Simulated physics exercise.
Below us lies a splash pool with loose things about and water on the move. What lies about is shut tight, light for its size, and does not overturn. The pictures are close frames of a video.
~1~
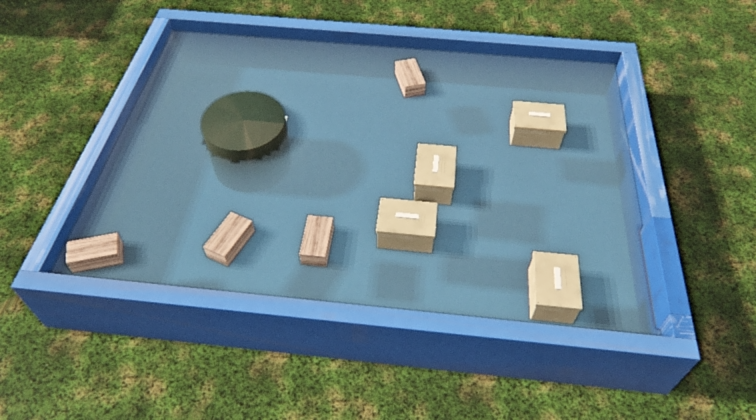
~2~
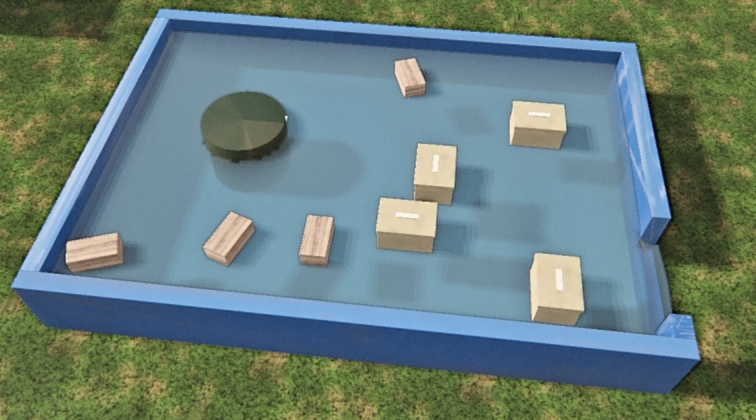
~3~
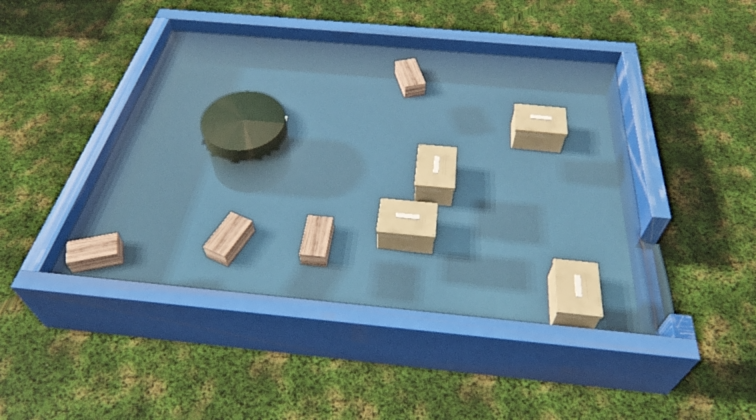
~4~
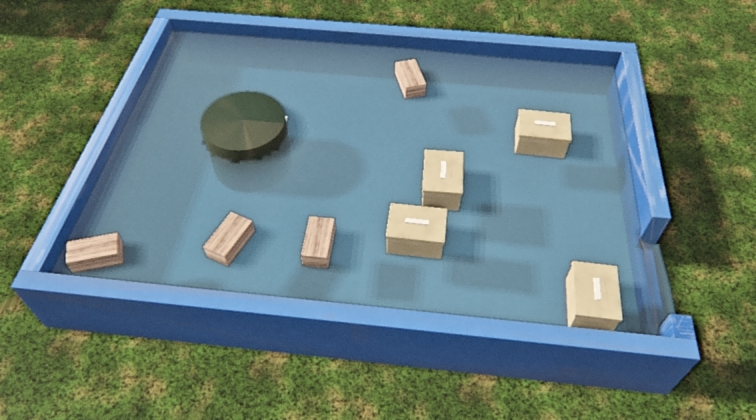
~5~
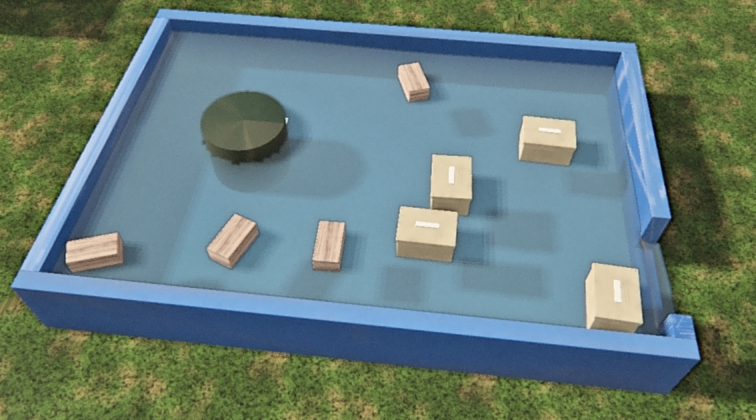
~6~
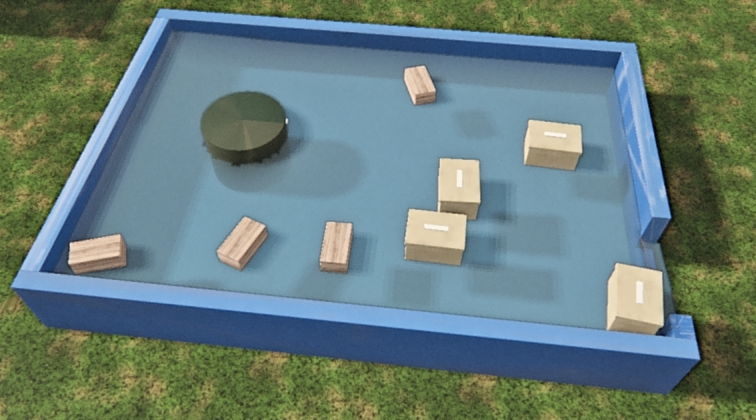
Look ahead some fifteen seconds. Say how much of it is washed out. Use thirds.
That comes to between one and two thirds.
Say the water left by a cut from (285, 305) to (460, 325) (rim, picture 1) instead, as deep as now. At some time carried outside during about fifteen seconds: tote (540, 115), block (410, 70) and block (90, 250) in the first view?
In that order: Still in, inside, no.
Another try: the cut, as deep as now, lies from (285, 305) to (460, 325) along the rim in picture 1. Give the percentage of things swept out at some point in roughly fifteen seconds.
Some 60 per cent.
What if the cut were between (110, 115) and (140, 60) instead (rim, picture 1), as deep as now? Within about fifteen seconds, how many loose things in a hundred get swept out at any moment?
Close to 0 %.
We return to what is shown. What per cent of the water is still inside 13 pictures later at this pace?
Close to 80 %.
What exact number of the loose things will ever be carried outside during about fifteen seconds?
It comes to 4.
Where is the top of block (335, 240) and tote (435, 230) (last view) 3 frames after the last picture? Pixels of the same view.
Near (361, 246) and (467, 235).
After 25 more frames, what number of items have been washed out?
I count 4.
A moment on, 1 of 8 are out; 7 afloat.
Next, 1 of 8 are out; 7 afloat.
Later, 4 of 8 are out; 4 afloat.
In the end, 4 of 8 are out; 4 afloat.
